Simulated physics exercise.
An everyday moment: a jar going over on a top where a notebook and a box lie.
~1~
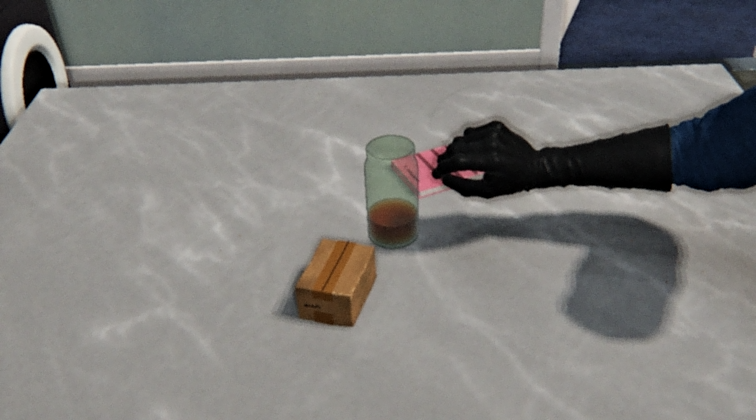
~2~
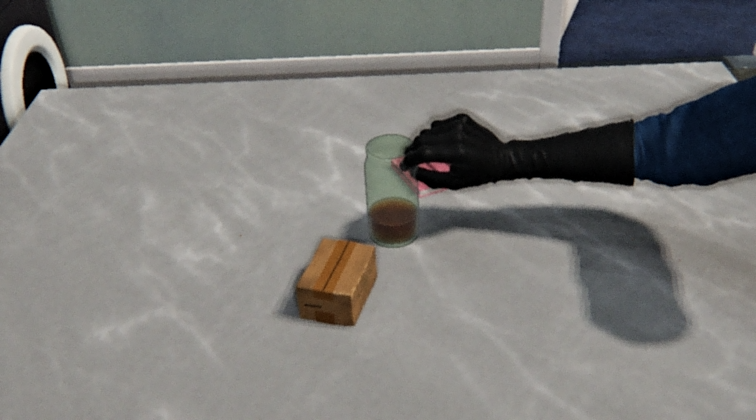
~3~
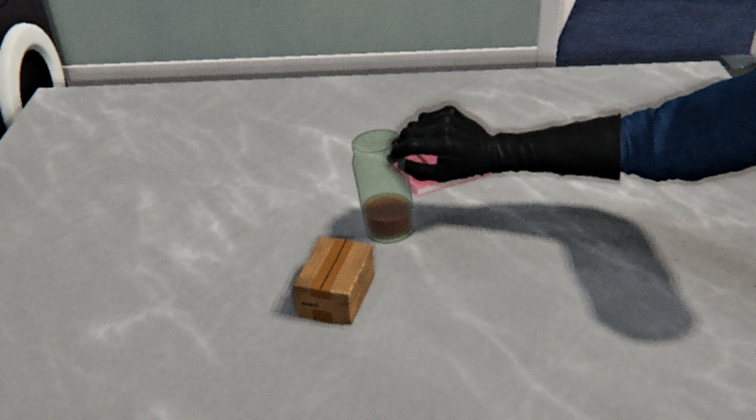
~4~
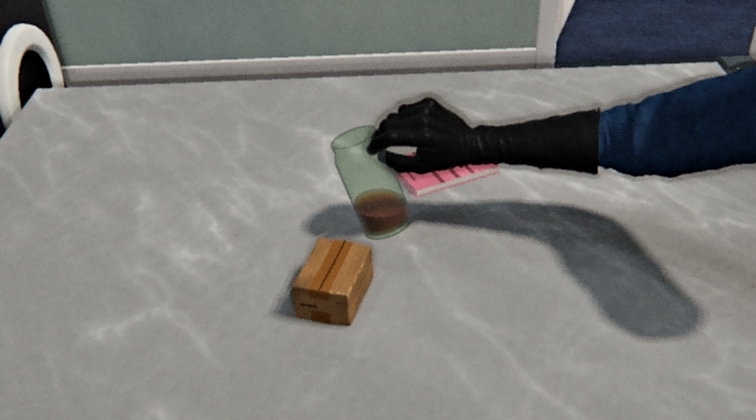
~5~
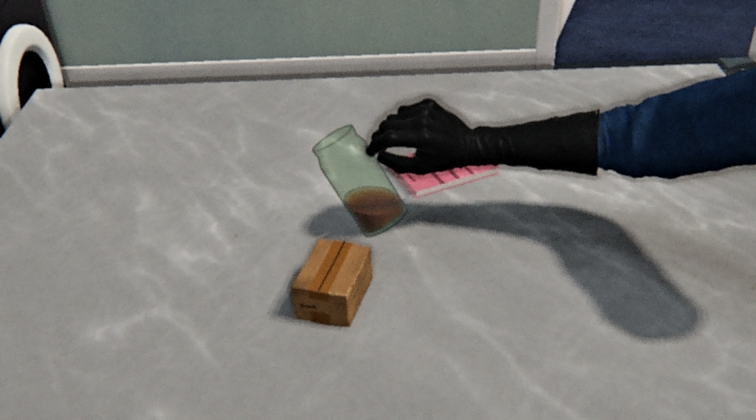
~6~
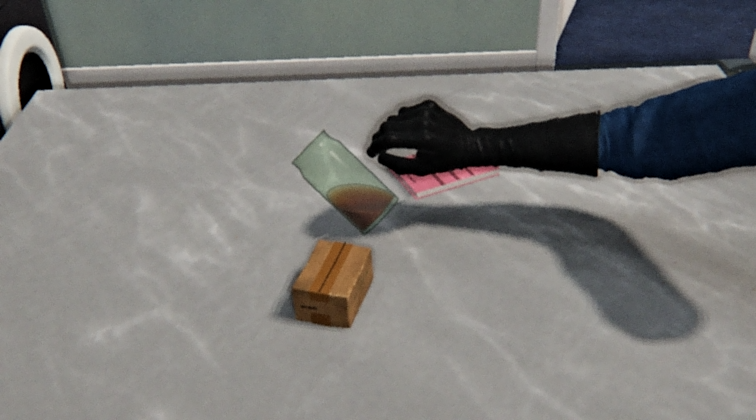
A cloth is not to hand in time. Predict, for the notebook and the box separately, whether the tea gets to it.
Prediction: The notebook is missed by the tea, the box is missed by the tea.
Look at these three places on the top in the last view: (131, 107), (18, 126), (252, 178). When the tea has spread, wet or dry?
Looks like the first is safe, the second safe and the third covered.
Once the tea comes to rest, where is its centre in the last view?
The centre comes to rest around (167, 179).
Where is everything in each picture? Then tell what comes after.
In the first frame, it stands upright; jar (392, 190) about a quarter full; notebook (447, 164); box (336, 265).
In the second frame, it is being nudged; jar about a quarter full, surface at (393, 211).
In the third frame, it is being nudged; jar (384, 184) about a quarter full; box (334, 264).
In the fourth frame, it is being nudged; jar about a quarter full, surface at (380, 203); notebook (443, 162).
In the fifth frame, it is falling; jar (358, 178) tipped 30°.
In the sixth frame, it is falling; jar (343, 180) tipped 50°; notebook (443, 165); box (332, 267).
Next, the puddle covers about as much as a plate; the notebook is clear of it; the box is clear of it.
Finally, the puddle covers about as much as a plate; the notebook is clear of it; the box is clear of it.
